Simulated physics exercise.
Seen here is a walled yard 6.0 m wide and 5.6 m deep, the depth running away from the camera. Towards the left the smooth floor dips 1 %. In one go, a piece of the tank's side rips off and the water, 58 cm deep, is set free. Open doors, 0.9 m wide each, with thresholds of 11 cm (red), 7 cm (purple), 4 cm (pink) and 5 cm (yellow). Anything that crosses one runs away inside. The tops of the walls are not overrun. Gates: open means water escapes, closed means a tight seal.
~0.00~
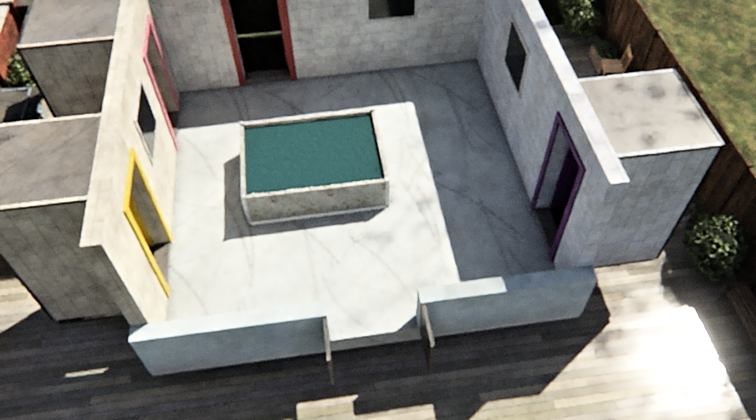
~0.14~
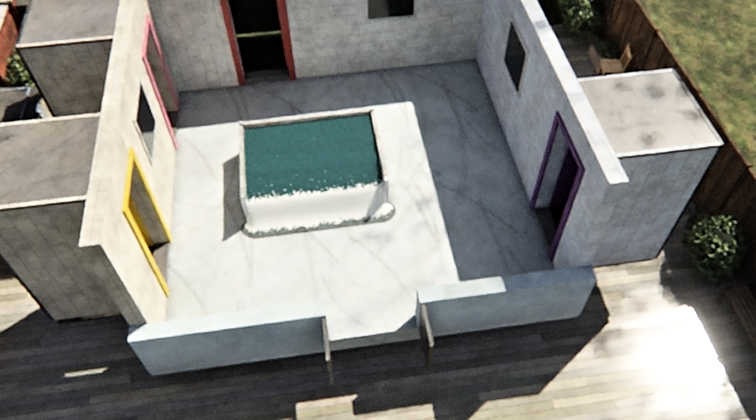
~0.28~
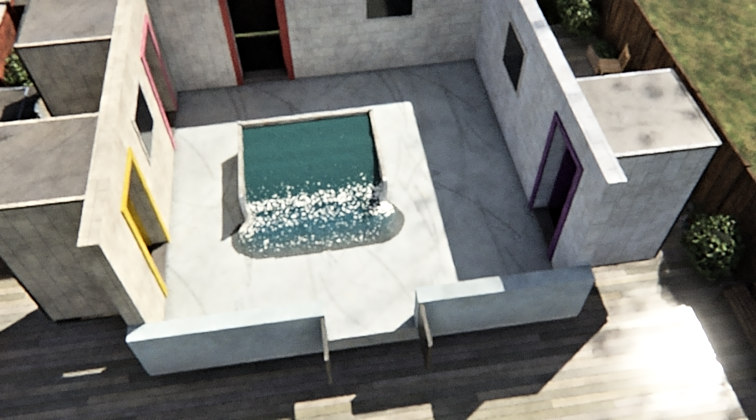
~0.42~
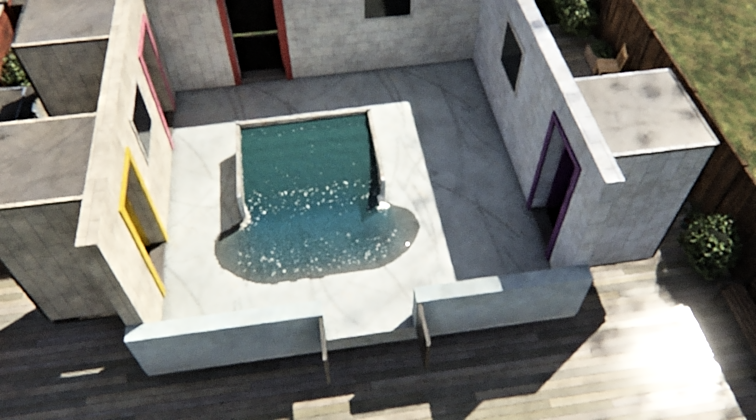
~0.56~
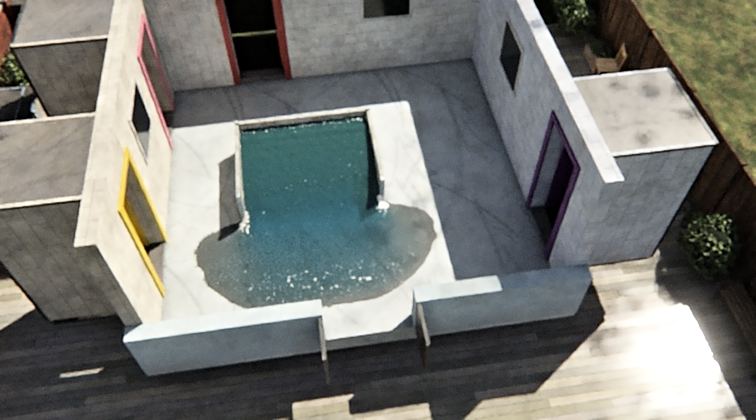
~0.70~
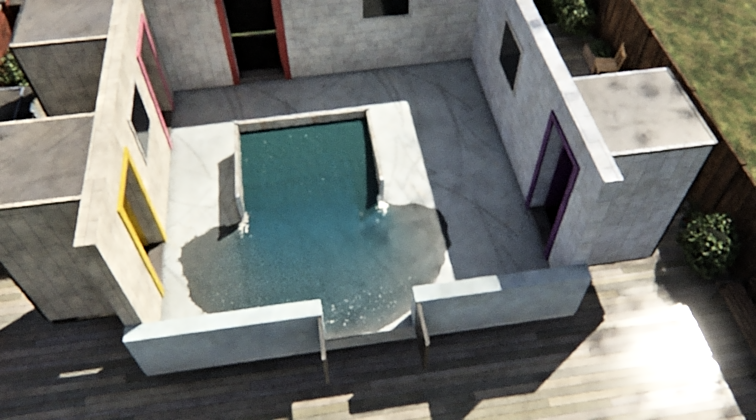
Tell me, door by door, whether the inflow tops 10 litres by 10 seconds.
One by one: At the red door the inflow will remain within the limit; at the purple door the inflow will remain within the limit; at the pink door the inflow will break the limit; at the yellow door the inflow will break the limit.
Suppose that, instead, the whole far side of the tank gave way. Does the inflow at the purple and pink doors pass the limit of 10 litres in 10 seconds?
Purple: Within the limit; pink: Exceeding the limit.
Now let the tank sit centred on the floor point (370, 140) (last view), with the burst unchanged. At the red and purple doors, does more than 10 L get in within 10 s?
For the red door, the amount is acceptable; for the purple door, the amount is too high.
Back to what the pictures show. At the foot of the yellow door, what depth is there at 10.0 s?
The depth comes to around 5.5 centimetres.
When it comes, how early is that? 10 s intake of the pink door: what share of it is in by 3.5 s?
Roughly 0%.
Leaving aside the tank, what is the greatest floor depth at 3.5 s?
I'd put it at close to 22 cm.
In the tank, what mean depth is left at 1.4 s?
I'd put the mean depth near 26 centimetres.
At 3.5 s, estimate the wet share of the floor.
About 50 per cent.
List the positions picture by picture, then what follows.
In the first picture, the tank at (312, 154) is whole and still, 58 cm deep.
In the second picture, the front is at (392, 207), 1.2 m from the gap at (317, 204); 0.6 m2 of floor is under water; 58 cm left at the back of the tank.
In the third picture, water pours out at (316, 206) and has run 1.4 m, to (240, 247); typically 11 cm deep outside, 58 cm at the tank's back.
In the fourth picture, water pours out at (314, 206) and has run 1.7 m, to (227, 264); typically 9 cm deep outside, 55 cm at the tank's back.
In the fifth picture, water pours out at (314, 206) and has run 2.0 m, to (215, 281); typically 8 cm deep outside, 48 cm at the tank's back.
In the sixth picture, the front is at a hidden place, 2.4 m from the gap at (313, 206); 6.8 m2 of floor is under water; 50 cm left at the back of the tank.
After 1.4 s water covers 30 % of the floor and is deepest (38 cm) near (308, 316); red door not reached, purple door not reached, pink door not reached, yellow door 3 cm at the sill, 0 L in.
After 2.2 s water covers 35 % of the floor and is deepest (41 cm) near (160, 348); red door not reached, purple door not reached, pink door not reached, yellow door 8 cm at the sill, 0 L in.
After 3.5 s water covers 50 % of the floor and is deepest (22 cm) near (160, 348); red door not reached, purple door 8 cm at the sill, 0 L in, pink door not reached, yellow door 12 cm at the sill, 23 L in.
After 6.0 s water covers 80 % of the floor and is deepest (14 cm) near (173, 117); red door 7 cm at the sill, 0 L in, purple door 5 cm at the sill, 2 L in, pink door 7 cm at the sill, 1 L in, yellow door 9 cm at the sill, 62 L in.
After 10.0 s water covers 100 % of the floor and is deepest (7 cm) near (172, 137); red door 5 cm at the sill, 0 L in, purple door 2 cm at the sill, 2 L in, pink door 7 cm at the sill, 38 L in, yellow door 5 cm at the sill, 78 L in.
